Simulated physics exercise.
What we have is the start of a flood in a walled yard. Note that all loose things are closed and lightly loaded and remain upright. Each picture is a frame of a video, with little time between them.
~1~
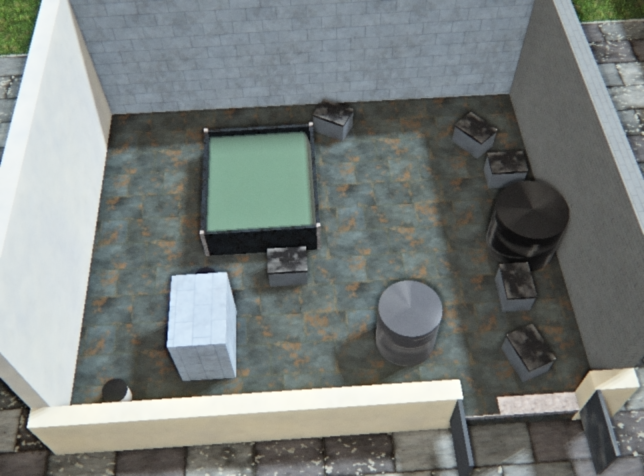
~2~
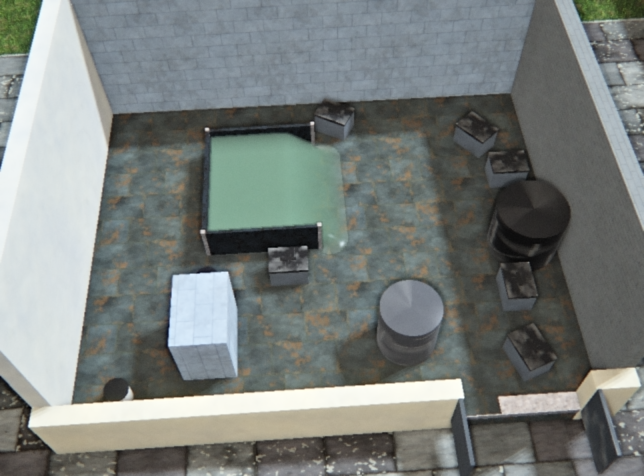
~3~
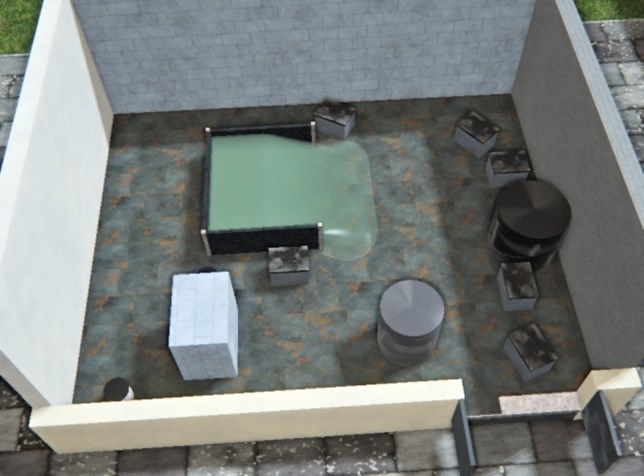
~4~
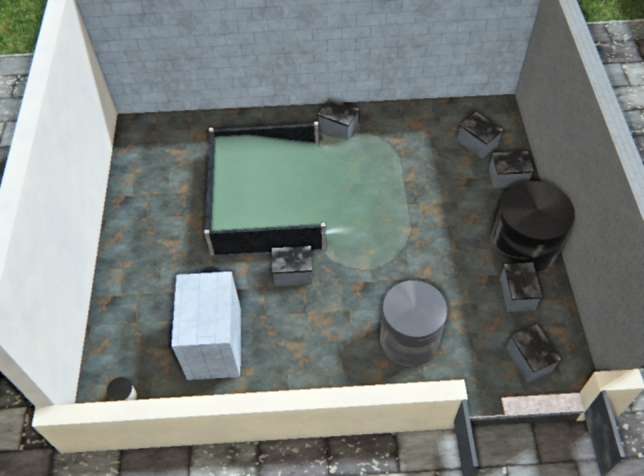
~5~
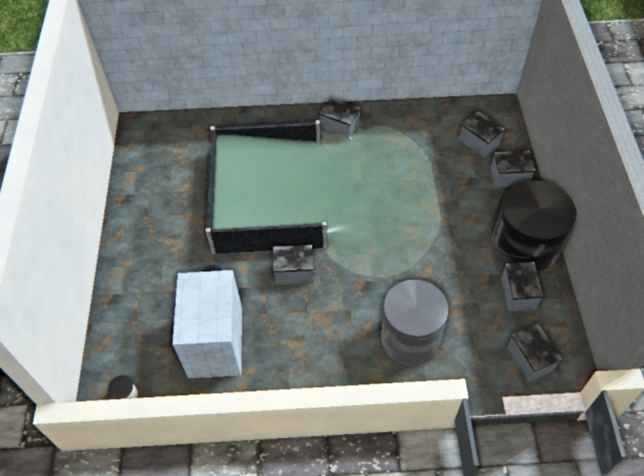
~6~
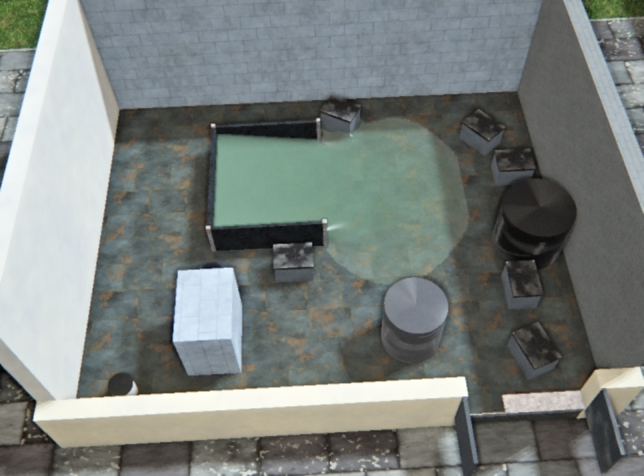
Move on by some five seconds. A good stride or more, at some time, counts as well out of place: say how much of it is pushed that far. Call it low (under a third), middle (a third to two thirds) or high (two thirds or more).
Middle.
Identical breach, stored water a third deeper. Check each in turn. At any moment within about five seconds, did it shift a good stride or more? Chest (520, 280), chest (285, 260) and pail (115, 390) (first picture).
Answers, in the order asked: Went past the threshold, stayed within the threshold, stayed within the threshold.
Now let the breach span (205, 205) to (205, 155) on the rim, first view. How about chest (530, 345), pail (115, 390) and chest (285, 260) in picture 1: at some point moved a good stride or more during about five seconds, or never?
First stays short of it, second covers that distance, third stays short of it.
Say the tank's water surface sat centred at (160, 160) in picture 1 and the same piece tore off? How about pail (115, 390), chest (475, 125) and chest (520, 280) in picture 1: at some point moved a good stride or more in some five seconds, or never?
In order: Remained close by, went well off, went well off.
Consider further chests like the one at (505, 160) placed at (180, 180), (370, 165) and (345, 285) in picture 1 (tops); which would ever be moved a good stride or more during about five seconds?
One after the other: Not that far, pushed that far, short of that.
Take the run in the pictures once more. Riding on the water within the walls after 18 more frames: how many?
The figure is 2.
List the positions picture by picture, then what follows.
In the first frame, a chest at (287, 259) rests on the ground; a chest at (476, 127) rests on the ground; 0 of 8 have shifted.
In the second frame, a chest at (288, 259) rests on the ground; a chest at (477, 126) rests on the ground; 0 of 8 have shifted.
In the third frame, a chest at (288, 259), on the bottom; a chest at (478, 127), on the bottom; 0 of 8 have shifted.
In the fourth frame, a chest at (291, 259), on the bottom; a chest at (481, 127) rests on the ground; 0 of 8 have shifted.
In the fifth frame, a chest at (293, 258) rests on the ground; a chest at (483, 126), on the bottom; 0 of 8 have shifted.
In the sixth frame, a chest at (293, 255) rests on the ground; a chest at (483, 124), on the bottom; 0 of 8 have shifted.
A moment on, 0 of 8 are well off their spots; 0 afloat.
Next, 1 of 8 are well off their spots; 2 afloat.
Later, 4 of 8 are well off their spots; 2 afloat.
In the end, 5 of 8 are well off their spots, and 5 have been at some point; 2 afloat.
